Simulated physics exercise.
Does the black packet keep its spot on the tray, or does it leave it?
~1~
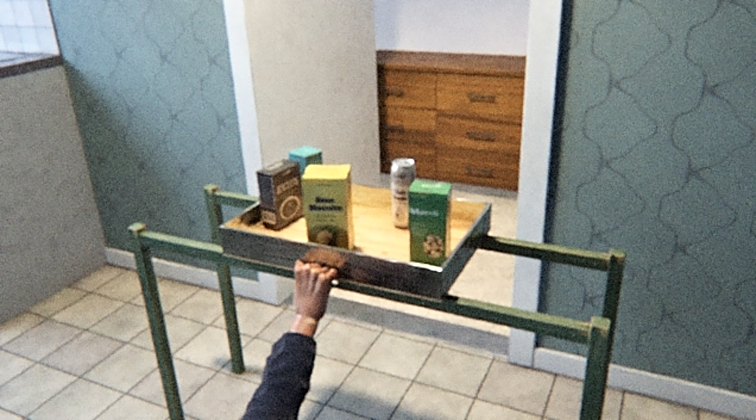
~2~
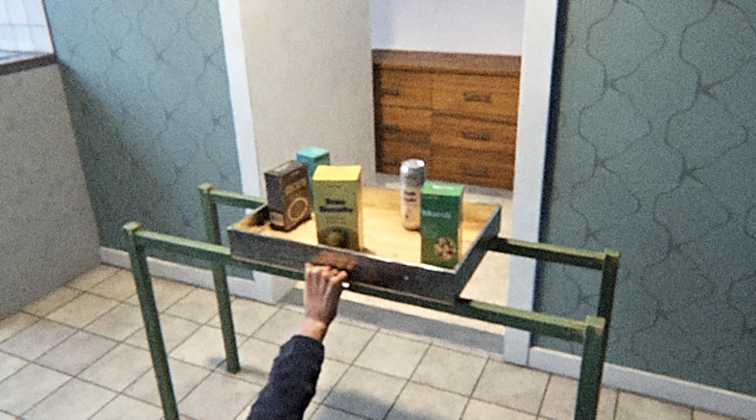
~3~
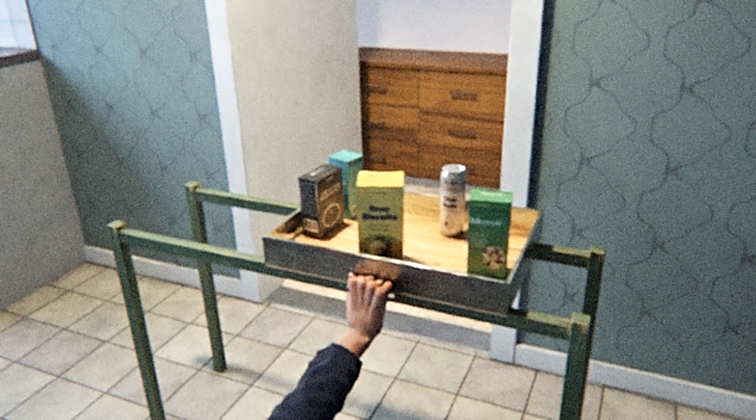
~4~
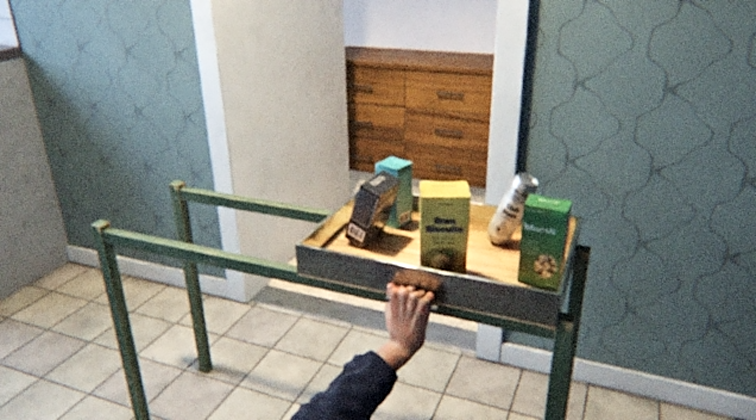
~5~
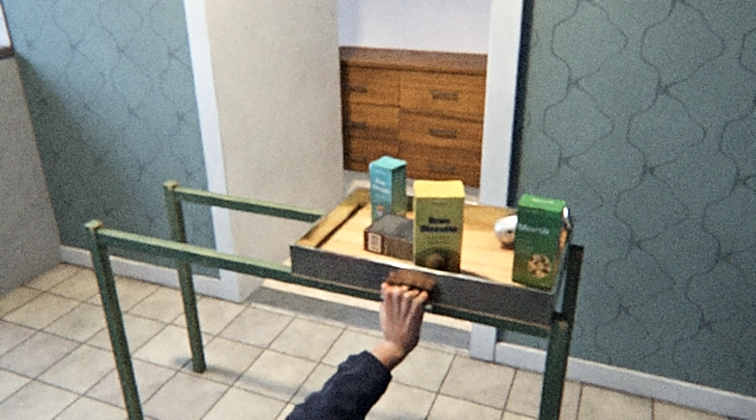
The black packet leaves its spot. It tips as the tray reaches the right end and ends up lying on its side.
